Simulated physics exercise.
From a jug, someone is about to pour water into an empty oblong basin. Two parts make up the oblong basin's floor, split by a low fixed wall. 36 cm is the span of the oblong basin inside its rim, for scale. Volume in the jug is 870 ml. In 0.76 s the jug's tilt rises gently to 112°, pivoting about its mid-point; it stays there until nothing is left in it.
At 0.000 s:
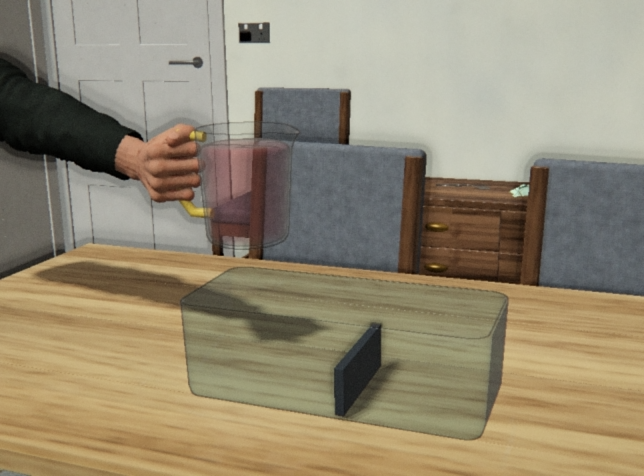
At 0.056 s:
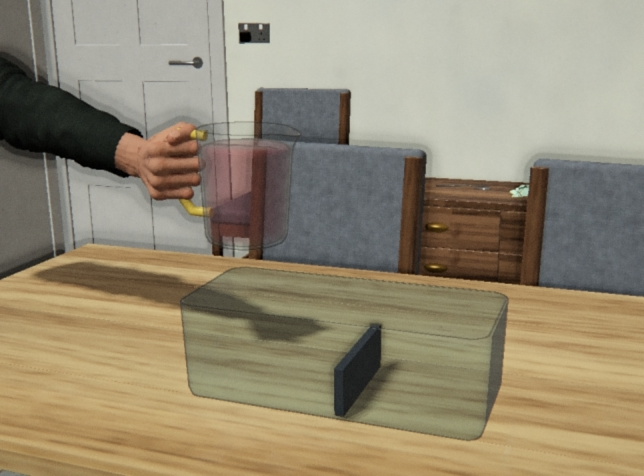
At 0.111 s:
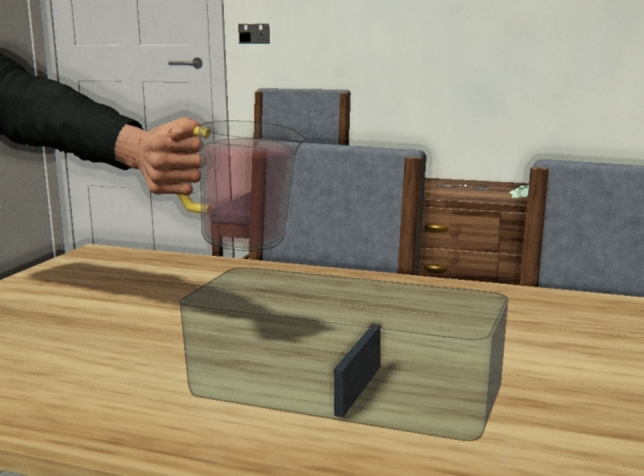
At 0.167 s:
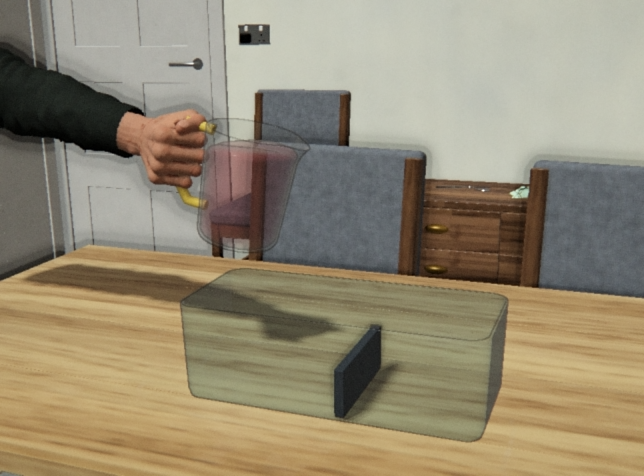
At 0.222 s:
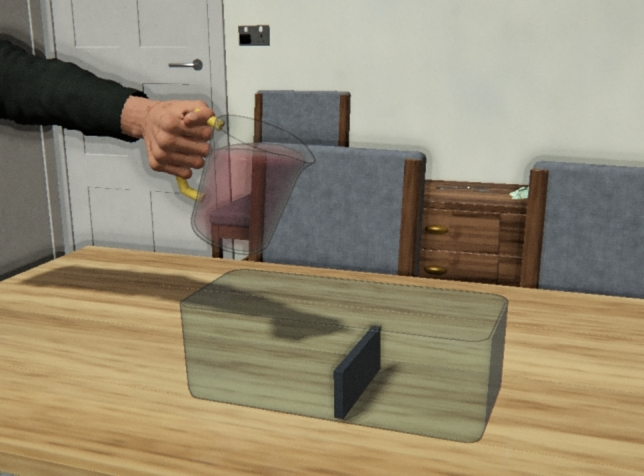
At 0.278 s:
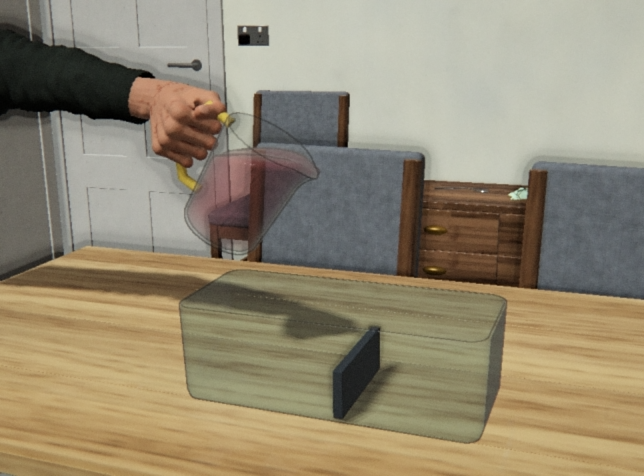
A hand gripping the yellow handle of a clear jug of reddish liquid holds it almost level above a wooden table, left of a long transparent basin with a dark upright divider. The hand then gradually tilts the jug to the right, its handle side rising, while the basin stays still.
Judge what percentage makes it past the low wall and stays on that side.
Some 34 per cent makes it over and stays.
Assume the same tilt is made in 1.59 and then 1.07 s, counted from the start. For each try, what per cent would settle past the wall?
Near 60 in a hundred on the first go and near 50 in a hundred on the second.
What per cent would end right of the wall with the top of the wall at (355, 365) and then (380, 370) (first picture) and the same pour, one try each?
Result: 55 per cent, then 25 per cent.
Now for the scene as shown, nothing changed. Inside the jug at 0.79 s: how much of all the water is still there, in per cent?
Close to 10 percent of the whole amount.
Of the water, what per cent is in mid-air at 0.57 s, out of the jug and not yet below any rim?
Estimate: About 22 % of all of it.
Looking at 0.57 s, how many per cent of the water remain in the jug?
I'd put it near 58 percent.
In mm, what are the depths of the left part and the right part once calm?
Left part: About 20 mm; right part: About 14 mm.
By 0.57 s the tilt is 96° and 57 per cent is still to pour, 3 is left of the wall and 18 right of it.
By 0.79 s the tilt is 112° and 11 per cent is still to pour, 46 is left of the wall and 33 right of it.
By 1.01 s the tilt is 112° and 1 per cent is still to pour, 63 is left of the wall and 33 right of it.
By 1.26 s the tilt is 112° and 0 per cent is still to pour, 64 is left of the wall and 34 right of it.
At rest 64 per cent lies left of the wall, 34 right of it and 2 outside.
